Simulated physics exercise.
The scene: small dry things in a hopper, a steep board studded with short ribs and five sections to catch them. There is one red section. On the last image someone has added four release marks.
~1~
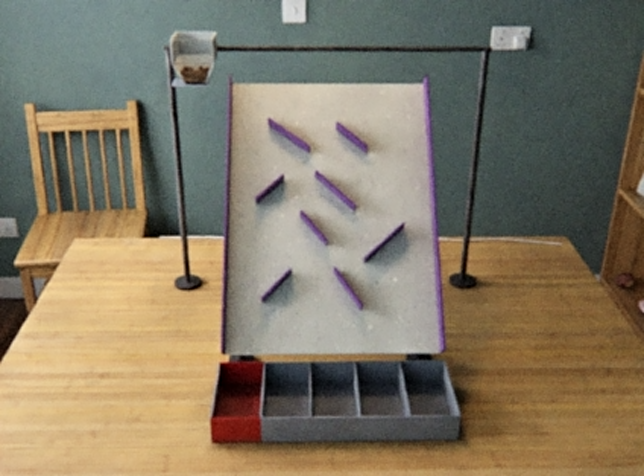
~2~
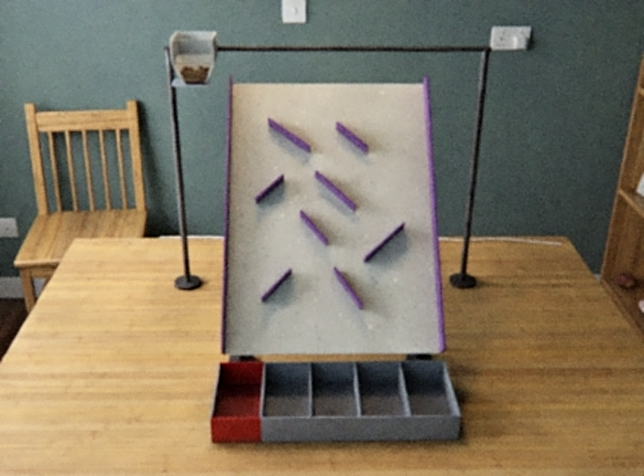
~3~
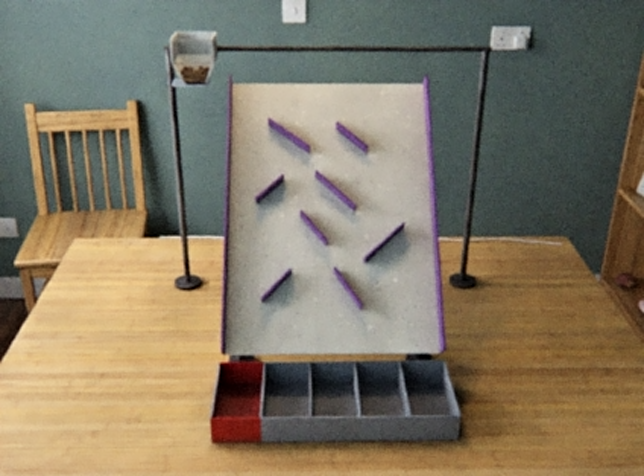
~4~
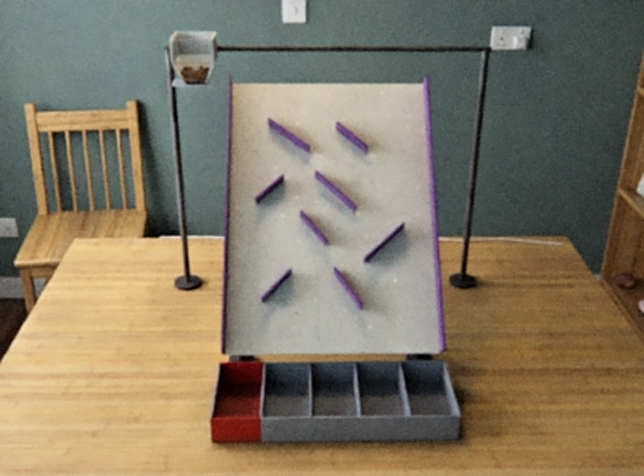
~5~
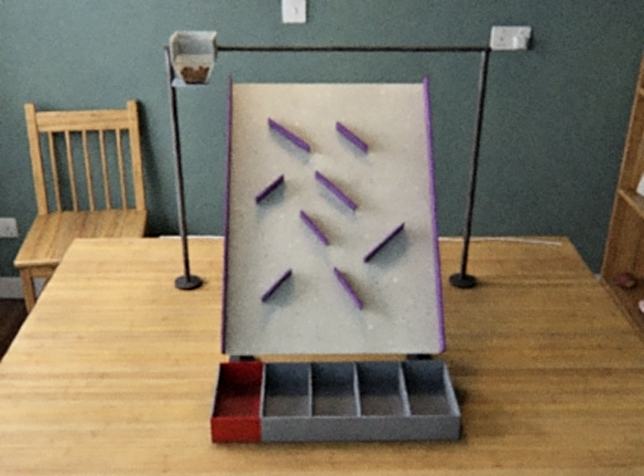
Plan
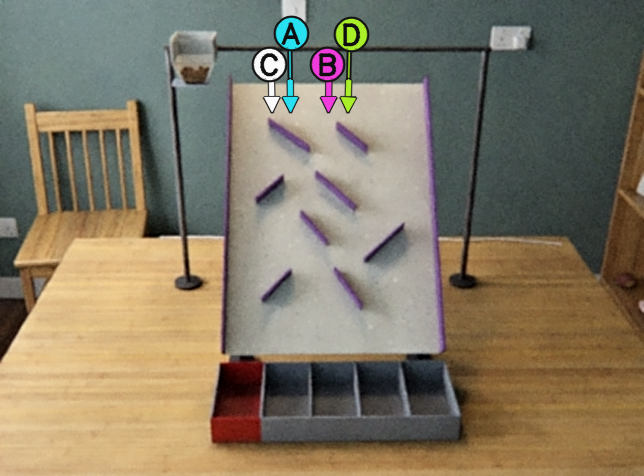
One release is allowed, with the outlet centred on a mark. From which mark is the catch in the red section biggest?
C is best.
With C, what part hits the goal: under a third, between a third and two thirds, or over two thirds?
Between a third and two thirds.
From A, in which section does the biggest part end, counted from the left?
The fourth from the left.
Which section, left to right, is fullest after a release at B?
The fourth from the left.
On the marked copy, mark A meets the board at (290, 106); mark B meets the board at (328, 106); mark C meets the board at (272, 106); mark D meets the board at (348, 106).
For mark A, none at all in the red section, the whole lot in other sections.
For mark B, a small share in the red section, all but a few in other sections.
For mark C, close to a third in the red section, close to half in other sections, only a few outside the box.
For mark D, only a few in the red section, all but a few in other sections, only a few outside the box.
